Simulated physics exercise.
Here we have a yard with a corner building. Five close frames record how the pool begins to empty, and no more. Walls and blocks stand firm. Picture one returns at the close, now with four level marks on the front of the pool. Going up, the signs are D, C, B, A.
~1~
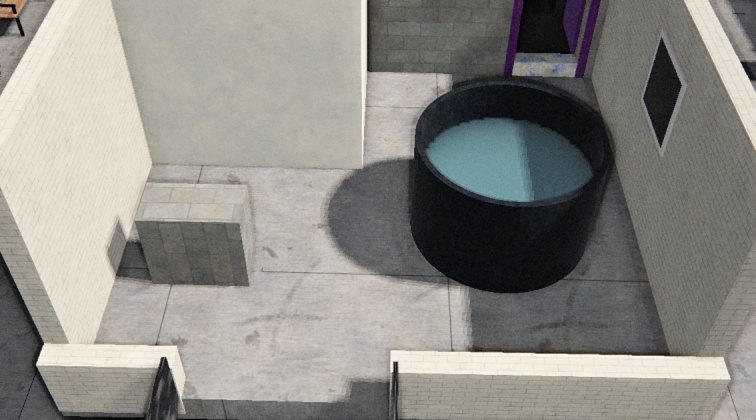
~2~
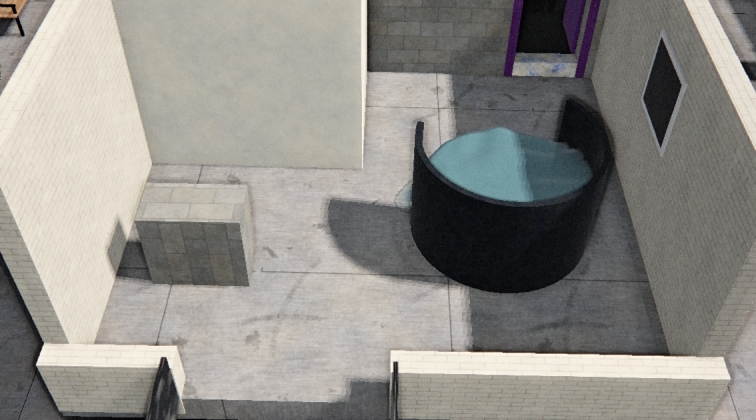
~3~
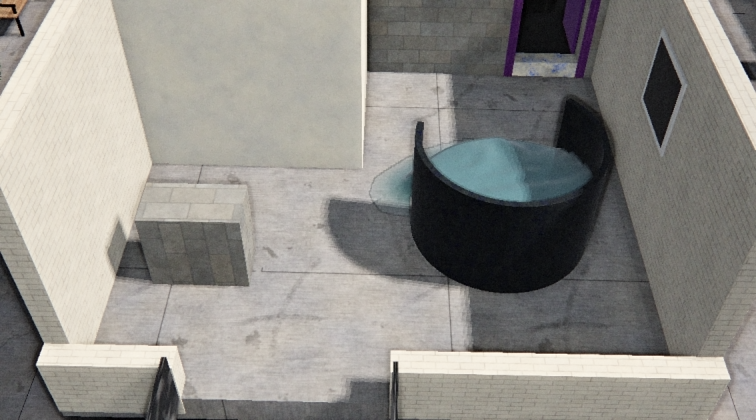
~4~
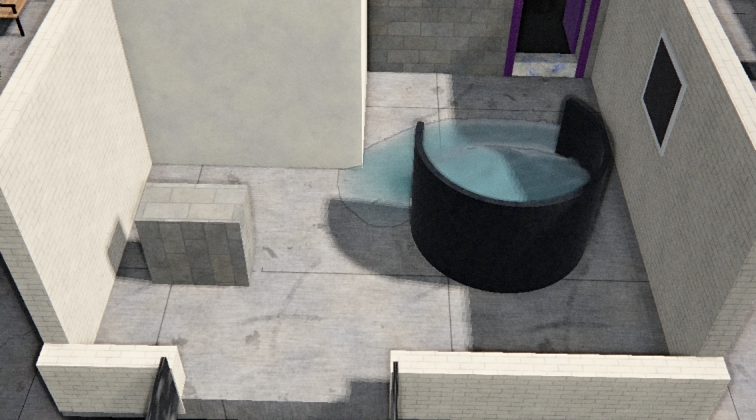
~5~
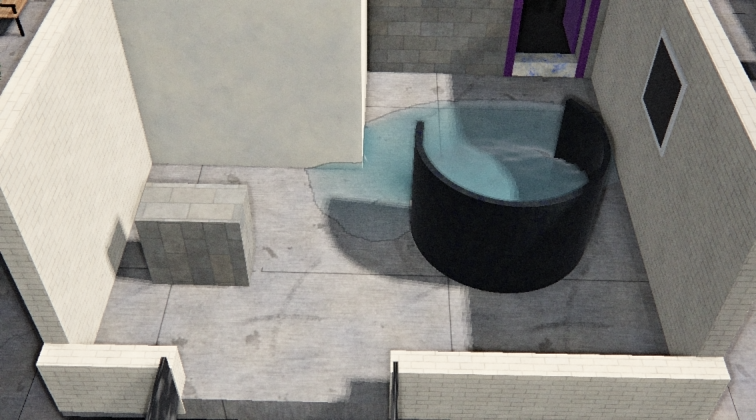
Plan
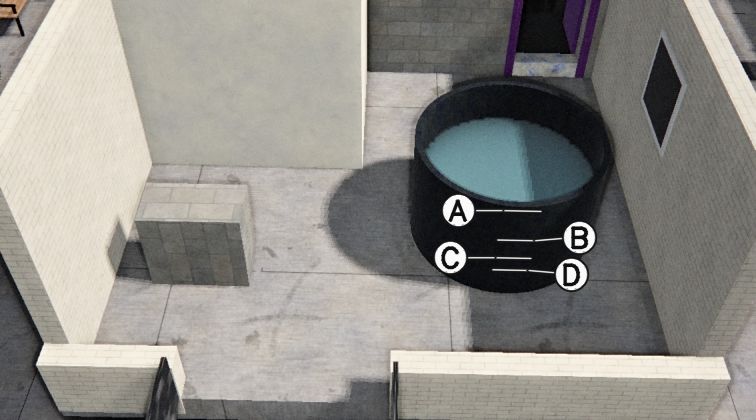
The clip shows a walled yard with a round black pool whose back section disappears, leaving the front wall standing as blue water slumps and spreads across the paving behind it and leftward past the pale wall's corner.
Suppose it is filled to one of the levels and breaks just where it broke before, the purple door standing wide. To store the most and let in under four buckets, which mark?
C will do.
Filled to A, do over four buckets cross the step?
Yes, it does.
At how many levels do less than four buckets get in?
Two of them.
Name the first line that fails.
The answer is B.
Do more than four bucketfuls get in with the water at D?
No, that is safe.
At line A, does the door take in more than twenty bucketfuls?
Yes.
In white, A at (521, 211); B at (516, 240); C at (512, 258); D at (510, 270); from the bottom up D, C, B, A.
If A is chosen, dozens of bucketfuls pour in.
If B is chosen, about 12 bucketfuls get in.
If C is chosen, a bucket or two gets in.
If D is chosen, nothing gets over.
